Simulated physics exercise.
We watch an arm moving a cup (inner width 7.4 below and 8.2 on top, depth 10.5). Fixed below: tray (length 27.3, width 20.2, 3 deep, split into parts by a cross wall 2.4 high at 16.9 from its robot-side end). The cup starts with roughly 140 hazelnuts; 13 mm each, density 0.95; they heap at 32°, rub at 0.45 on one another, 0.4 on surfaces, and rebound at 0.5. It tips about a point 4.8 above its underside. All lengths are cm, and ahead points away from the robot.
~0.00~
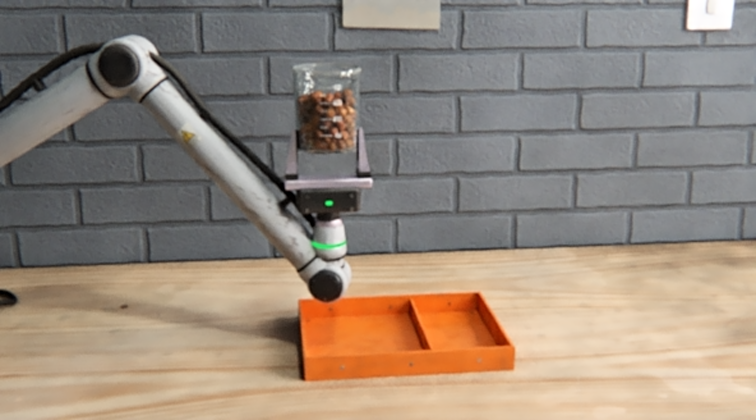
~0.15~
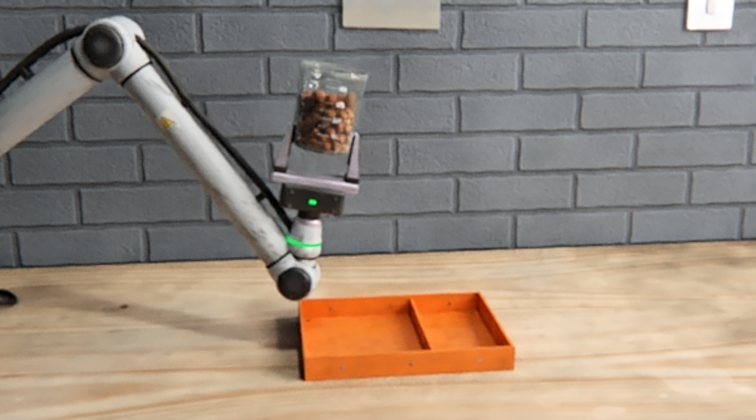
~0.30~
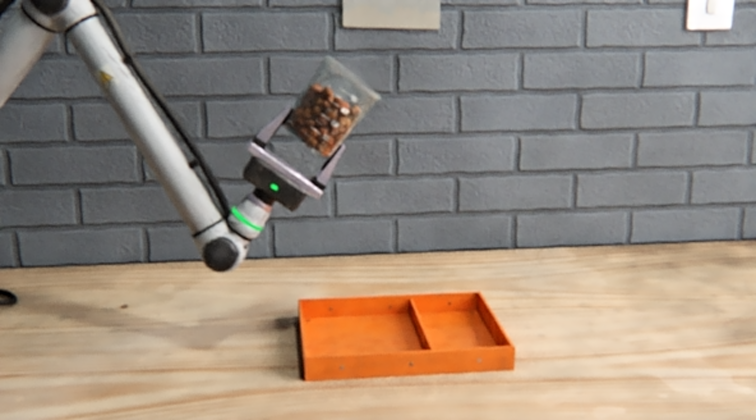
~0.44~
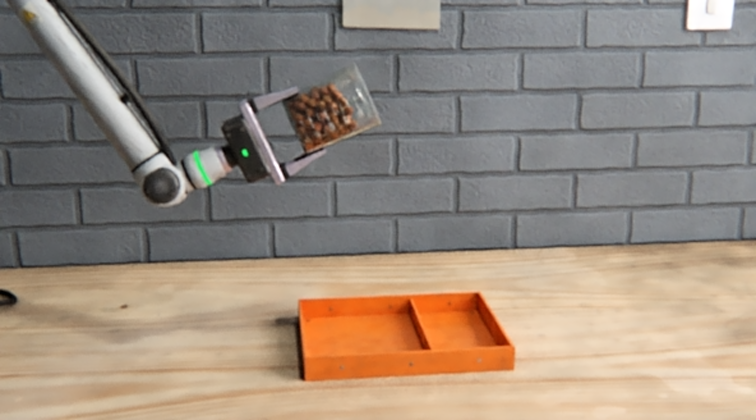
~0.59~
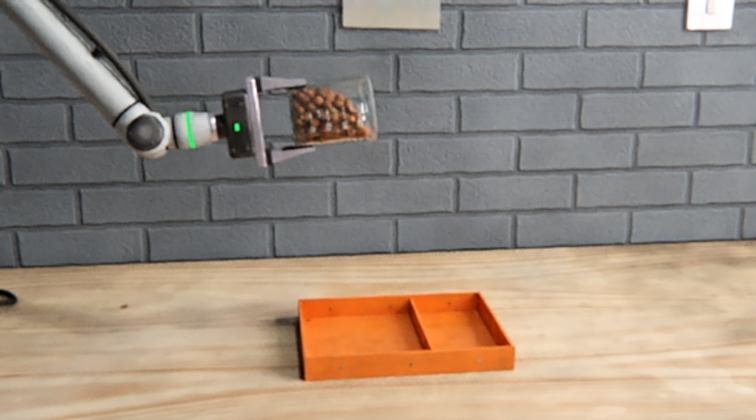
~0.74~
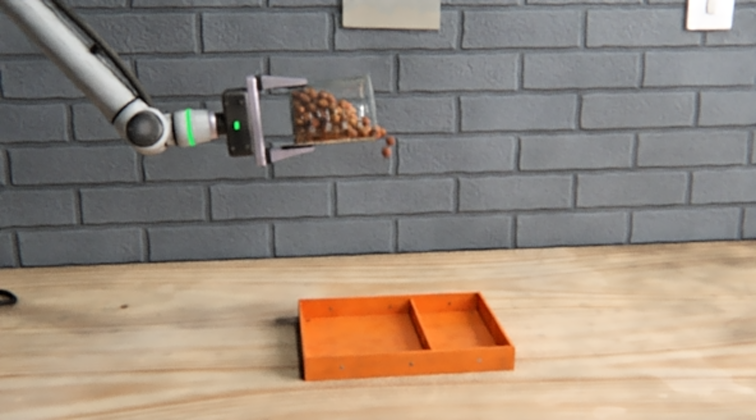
The video shows a robotic arm holding a clear cup of brown nuts above an orange divided tray on a wooden table, tilting it rightward until it is nearly horizontal and a few nuts drop from its rim.
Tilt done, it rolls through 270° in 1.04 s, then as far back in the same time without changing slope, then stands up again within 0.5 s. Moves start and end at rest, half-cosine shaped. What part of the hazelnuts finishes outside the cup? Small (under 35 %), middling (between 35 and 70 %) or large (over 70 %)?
Answer: Middling; between 35 and 70 % of the hazelnuts finish outside the cup.
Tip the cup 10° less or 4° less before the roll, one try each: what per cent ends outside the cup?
Some 15 and 40 per cent.
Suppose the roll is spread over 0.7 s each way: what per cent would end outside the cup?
Then about 50 per cent.
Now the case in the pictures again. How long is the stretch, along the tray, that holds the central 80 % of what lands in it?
Some 20 cm.
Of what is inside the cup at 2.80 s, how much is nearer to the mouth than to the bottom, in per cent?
Roughly 35 per cent.
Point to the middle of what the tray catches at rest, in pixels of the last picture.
At about (400, 333).
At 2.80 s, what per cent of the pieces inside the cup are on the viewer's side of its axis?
About 70 per cent.
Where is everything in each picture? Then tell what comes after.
In the first picture, cup middle at (327, 109), upright; upper third of the load around (328, 102), from x 300 to 350, top at y 90; 143 in the cup.
In the second picture, cup middle at (327, 109), tipped 11°; upper third of the load around (327, 102), from x 300 to 355, top at y 95.
In the third picture, cup middle at (329, 110), tipped 38°; upper third of the load around (325, 102), from x 290 to 355, top at y 90.
In the fourth picture, cup middle at (330, 111), tipped 67°; upper third of the load around (322, 101), from x 290 to 355, top at y 90.
In the fifth picture, cup middle at (330, 112), tipped 84°; upper third of the load around (317, 102), from x 295 to 370, top at y 90.
In the sixth picture, cup middle at (330, 112), tipped 85°; upper third of the load around (313, 104), from x 295 to 390, top at y 90; 141 in the cup, 2 in flight or on a rim.
By 1.77 s, tipped 85°, highest piece 35 above the table; 98 in the cup, 22 in the robot-side part, 13 in the far-side part, 2 on the table or floor, 8 in flight or on a rim.
By 2.80 s, tipped 85°, highest piece 35 above the table; 72 in the cup, 39 in the robot-side part, 22 in the far-side part, 3 on the table or floor, 7 in flight or on a rim.
By 3.52 s, upright, highest piece 35 above the table; 69 in the cup, 44 in the robot-side part, 27 in the far-side part, 3 on the table or floor.
By 4.22 s, upright, highest piece 35 above the table; 69 in the cup, 44 in the robot-side part, 27 in the far-side part, 3 on the table or floor.
Final count, 69 in the cup, 44 in the robot-side part, 27 in the far-side part, 3 on the table or floor. That is 52 % outside the cup.
